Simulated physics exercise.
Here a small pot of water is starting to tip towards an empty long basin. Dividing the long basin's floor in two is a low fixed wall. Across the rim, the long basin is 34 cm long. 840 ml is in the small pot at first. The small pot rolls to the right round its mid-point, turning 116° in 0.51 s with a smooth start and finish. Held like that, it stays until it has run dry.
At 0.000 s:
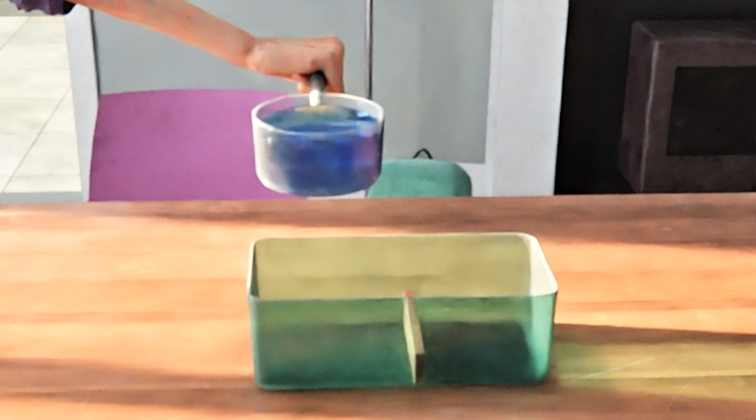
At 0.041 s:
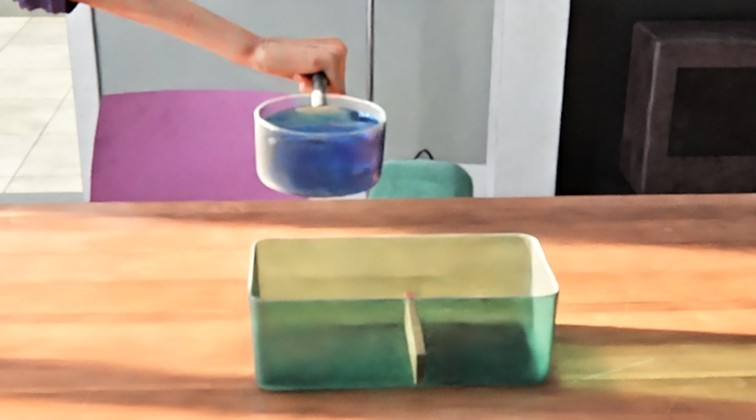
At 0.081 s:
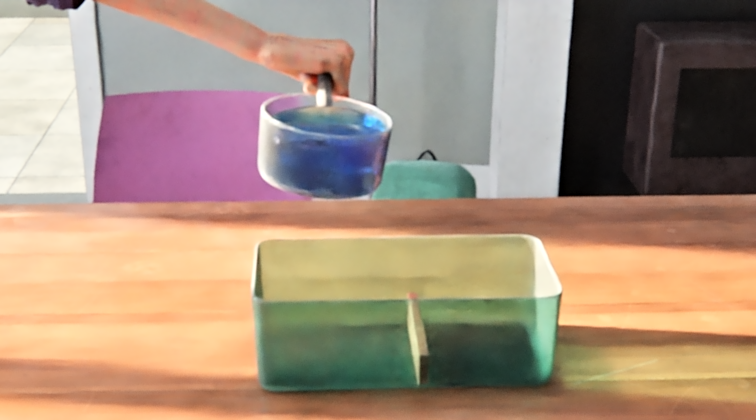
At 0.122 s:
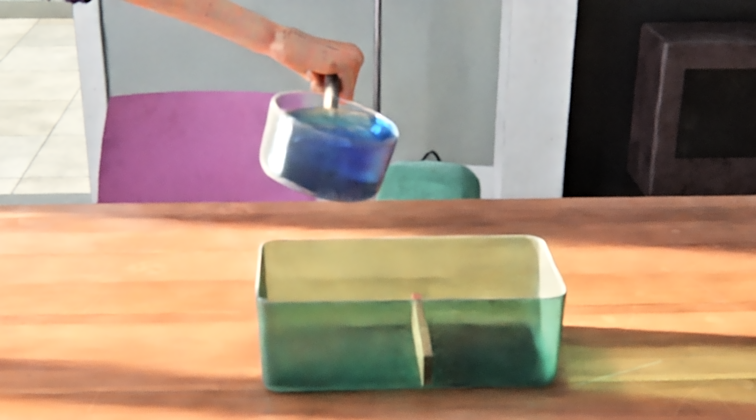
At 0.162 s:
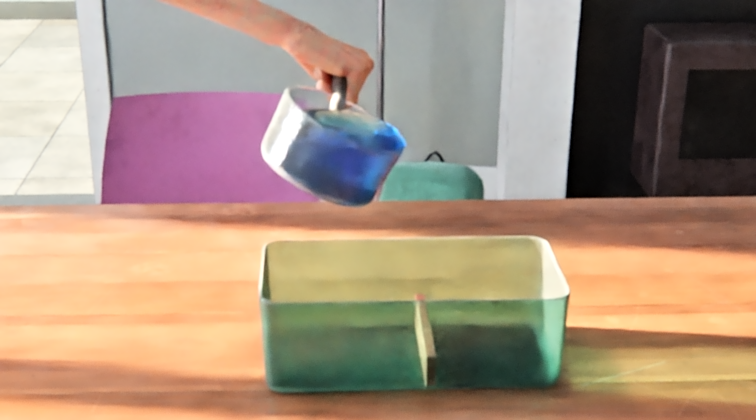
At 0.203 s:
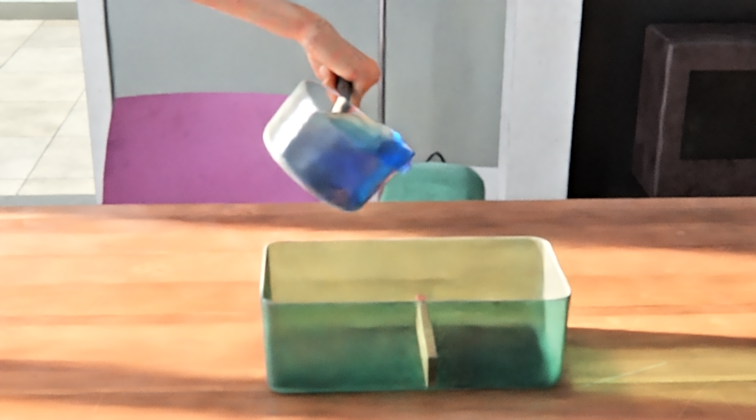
A small pot of blue water, gripped by a hand above an empty green basin with a low dividing wall, hangs almost level at first. The hand then rolls it to the right, slowly and then faster, until it leans steeply and the water bulges just past its right rim.
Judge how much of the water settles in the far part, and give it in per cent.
Some 49 per cent settles in the far part.
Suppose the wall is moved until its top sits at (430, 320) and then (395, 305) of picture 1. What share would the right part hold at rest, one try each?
Result: 35 per cent, then 65 per cent.
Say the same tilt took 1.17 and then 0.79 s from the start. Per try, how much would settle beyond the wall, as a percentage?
In turn about 70 and 65 per cent.
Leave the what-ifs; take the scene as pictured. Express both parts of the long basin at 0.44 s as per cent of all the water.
I'd say about 5 left and about 38 right.
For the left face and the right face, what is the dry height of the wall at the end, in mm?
Measured: Left around 24 mm, right around 20 mm.
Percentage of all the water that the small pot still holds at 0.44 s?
I'd estimate some 14 % remains.
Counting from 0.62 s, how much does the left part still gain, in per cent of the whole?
About 10 percent.
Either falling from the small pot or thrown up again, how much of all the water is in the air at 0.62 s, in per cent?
10 per cent or so.
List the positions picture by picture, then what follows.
In the first picture, tilt 0°; pouring edge (383, 114); surface from (257, 122) to (381, 121); the long basin's rim runs from (251, 269) to (546, 264); the wall's top is at (414, 322).
In the second picture, tilt 2°; pouring edge (385, 117); surface from (259, 122) to (383, 122).
In the third picture, tilt 7°; pouring edge (391, 124); surface from (265, 121) to (388, 125).
In the fourth picture, tilt 16°; pouring edge (397, 134); surface from (271, 121) to (394, 128).
In the fifth picture, tilt 27°; pouring edge (401, 147); surface from (273, 125) to (396, 138); 2 per cent is over the edge.
In the sixth picture, tilt 40°; pouring edge (400, 163); surface from (269, 124) to (385, 145); 8 per cent is over the edge.
After 0.44 s the tilt is 111° and 14 per cent is still to pour, 5 is left of the wall and 38 right of it.
After 0.62 s the tilt is 116° and 1 per cent is still to pour, 37 is left of the wall and 51 right of it.
After 0.81 s the tilt is 116° and 0 per cent is still to pour, 44 is left of the wall and 50 right of it.
After 1.01 s the tilt is 116° and 0 per cent is still to pour, 48 is left of the wall and 49 right of it.
In the end 48 per cent lies left of the wall, 49 right of it and 3 outside.
